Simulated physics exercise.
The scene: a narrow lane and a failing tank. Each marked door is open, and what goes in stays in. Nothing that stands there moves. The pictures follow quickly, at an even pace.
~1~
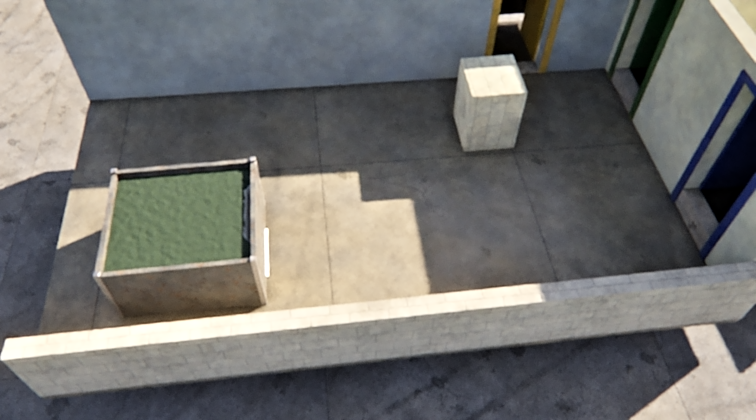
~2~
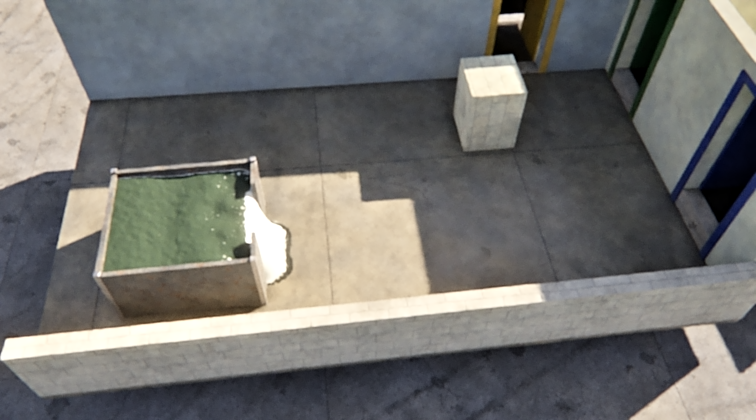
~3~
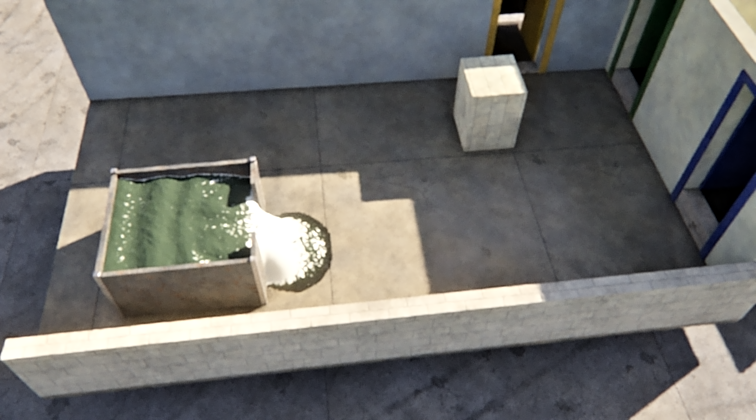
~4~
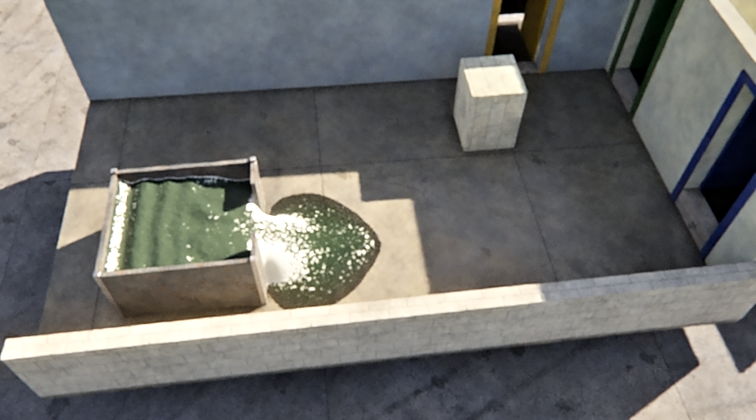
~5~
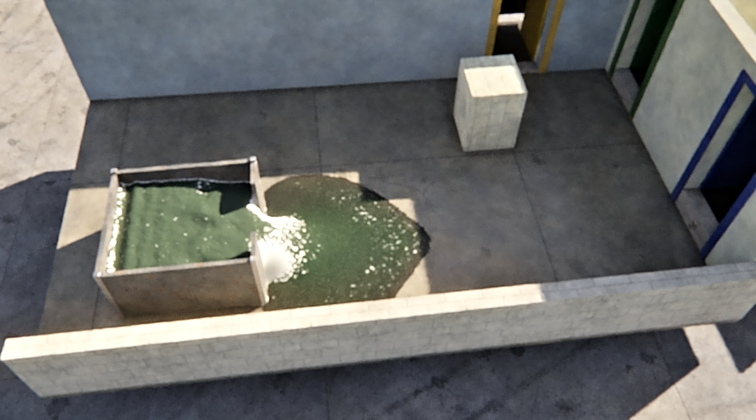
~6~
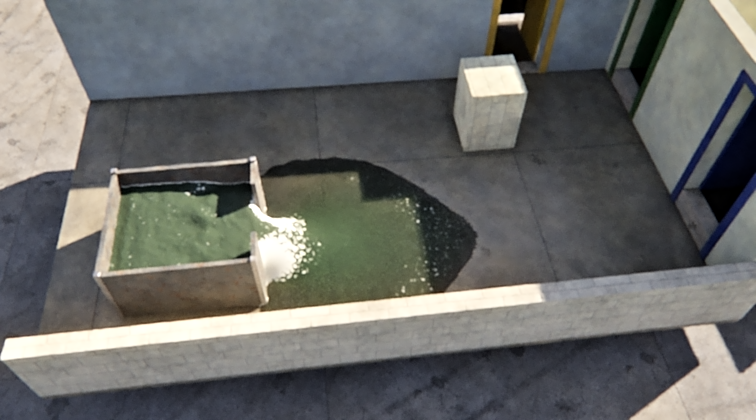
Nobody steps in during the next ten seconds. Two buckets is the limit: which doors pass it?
In the end: The yellow door takes more than that; the blue door stays under that; the green door stays under that.
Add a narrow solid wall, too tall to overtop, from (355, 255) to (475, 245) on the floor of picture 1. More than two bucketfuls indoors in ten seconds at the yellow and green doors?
My reading: Yellow floods; green lets less in.
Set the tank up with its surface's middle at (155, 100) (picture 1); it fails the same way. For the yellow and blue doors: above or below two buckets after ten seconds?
In short: The yellow one goes over, the blue one holds.
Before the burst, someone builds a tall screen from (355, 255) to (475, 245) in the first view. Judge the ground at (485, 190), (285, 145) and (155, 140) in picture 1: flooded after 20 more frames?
As listed: Wet, free of water, not flooded.
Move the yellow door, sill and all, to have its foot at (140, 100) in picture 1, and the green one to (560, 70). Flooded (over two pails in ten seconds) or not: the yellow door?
In short: Yellow holds.
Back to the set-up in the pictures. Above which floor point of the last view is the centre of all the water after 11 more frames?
Near (372, 237).
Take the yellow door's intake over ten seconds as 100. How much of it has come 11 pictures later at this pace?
Some 0 per cent.
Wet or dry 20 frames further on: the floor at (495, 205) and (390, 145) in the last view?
In that order: Awash, awash.
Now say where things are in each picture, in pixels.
In the first picture, still water in the open tank at (182, 218).
In the second picture, water pours out at (258, 239) and has run to (278, 278).
In the third picture, the front is at (326, 258), out from the gap at (258, 239).
In the fourth picture, water pours out at (258, 239) and has run to (374, 250).
In the fifth picture, the front is at (421, 246), out from the gap at (258, 239).
In the sixth picture, water pours out at (258, 239) and has run to (468, 242).
A moment on, water covers 45 % of the floor; the yellow door not reached, the blue door not reached, the green door not reached.
Next, water covers 55 % of the floor; the yellow door not reached, the blue door wet at the sill, nothing in, the green door not reached.
Then, water covers 60 % of the floor; the yellow door wet at the sill, nothing in, the blue door under two buckets in, the green door wet at the sill, nothing in.
Later, water covers 70 % of the floor; the yellow door over two buckets in, the blue door under two buckets in, the green door wet at the sill, nothing in.
In the end, water covers 85 % of the floor; the yellow door far over two buckets in, the blue door under two buckets in, the green door wet at the sill, nothing in.
